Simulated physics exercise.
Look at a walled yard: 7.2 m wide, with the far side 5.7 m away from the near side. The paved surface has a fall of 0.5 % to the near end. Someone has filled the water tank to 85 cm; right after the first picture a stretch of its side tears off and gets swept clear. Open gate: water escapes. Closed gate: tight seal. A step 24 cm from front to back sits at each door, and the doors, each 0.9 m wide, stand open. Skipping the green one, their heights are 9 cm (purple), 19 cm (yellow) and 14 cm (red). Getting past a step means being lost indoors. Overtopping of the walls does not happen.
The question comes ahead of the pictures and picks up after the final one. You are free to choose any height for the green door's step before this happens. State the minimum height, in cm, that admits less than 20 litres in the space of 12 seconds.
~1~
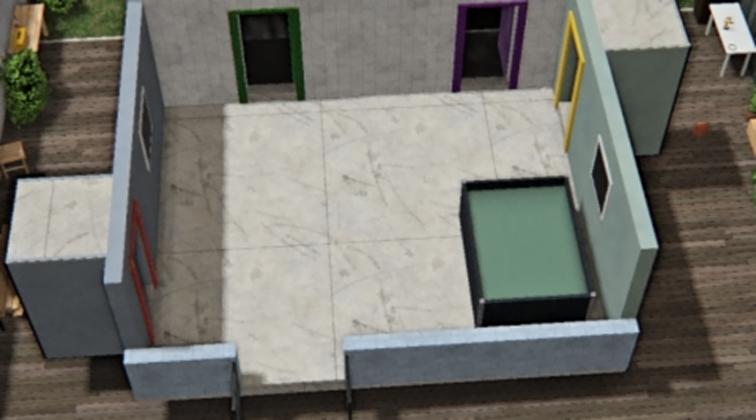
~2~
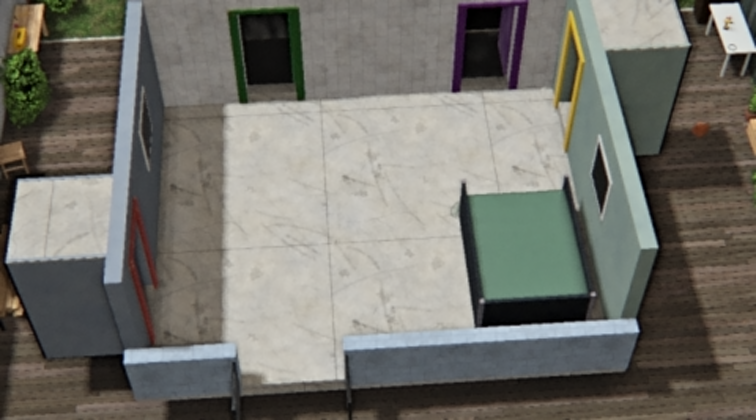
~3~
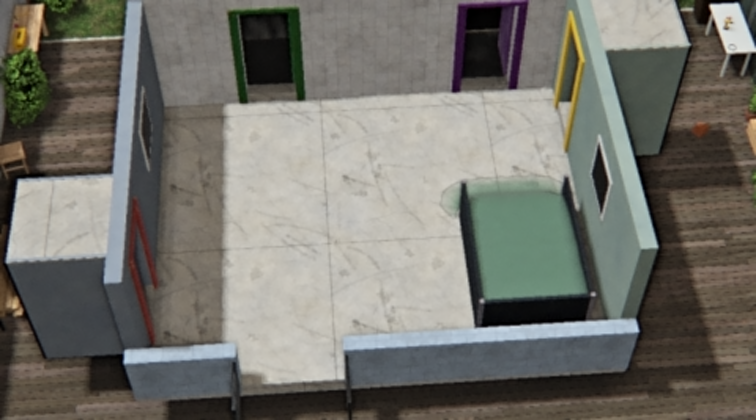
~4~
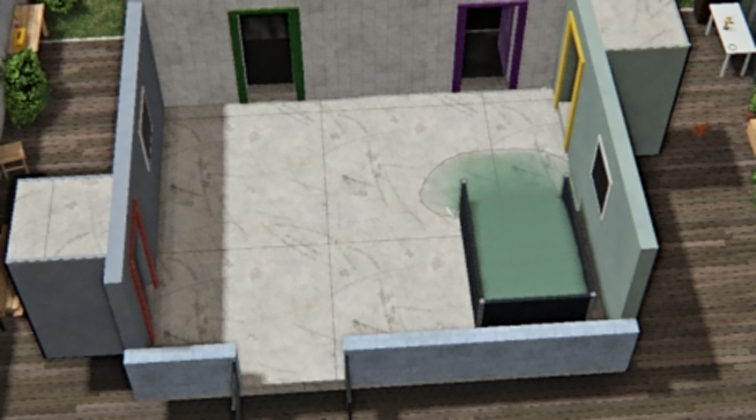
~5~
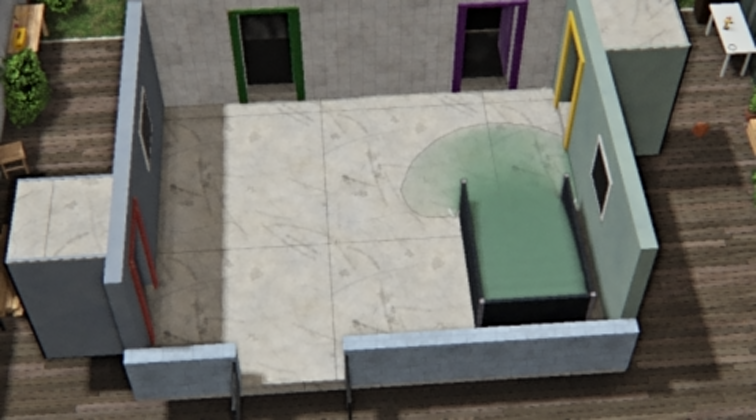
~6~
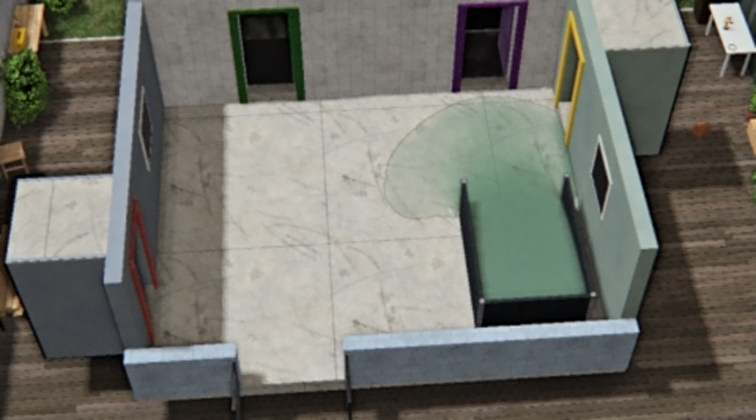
5 cm, roughly.
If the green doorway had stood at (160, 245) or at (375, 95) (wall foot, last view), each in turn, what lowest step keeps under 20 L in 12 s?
You'd want about 7.5 cm there first, then about 17 cm.
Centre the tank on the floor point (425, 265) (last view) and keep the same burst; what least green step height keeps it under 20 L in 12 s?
Minimum: Approx. 12.5 cm.
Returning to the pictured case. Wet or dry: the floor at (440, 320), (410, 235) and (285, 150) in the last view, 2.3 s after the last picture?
One by one: Clear, clear, drenched.
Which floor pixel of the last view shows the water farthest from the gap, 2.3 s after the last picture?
Pixel close to (165, 111).
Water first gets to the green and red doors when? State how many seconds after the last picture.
Green 1.2 s, red 3.8 s.
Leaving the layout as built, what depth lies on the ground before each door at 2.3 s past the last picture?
In cm - purple: 31, green: 10, yellow: 29, red: 0.
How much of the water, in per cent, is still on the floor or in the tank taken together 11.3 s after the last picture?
Roughly 70 per cent of the water.
Then, 0.7 s after the last picture water covers 30 % of the floor, deepest (56 cm) near (536, 98); it has not reached the green door.
Then, 2.3 s after the last picture water covers 40 % of the floor, deepest (32 cm) near (549, 112); 10 cm at the green door, 0 litres in over its 20 cm step.
Then, 11.3 s after the last picture water covers 100 % of the floor, deepest (12 cm) near (441, 359); 5 cm at the green door, 0 litres in over its 20 cm step.
At the green door as built, the water peaked near 11 cm, 1.9 s after the last picture.
Run again over the same 12 s with other heights there, 27 litres in over 4.5 cm, 16 litres over 5.5 cm. The limit of 20 litres is kept from about 5 cm up.
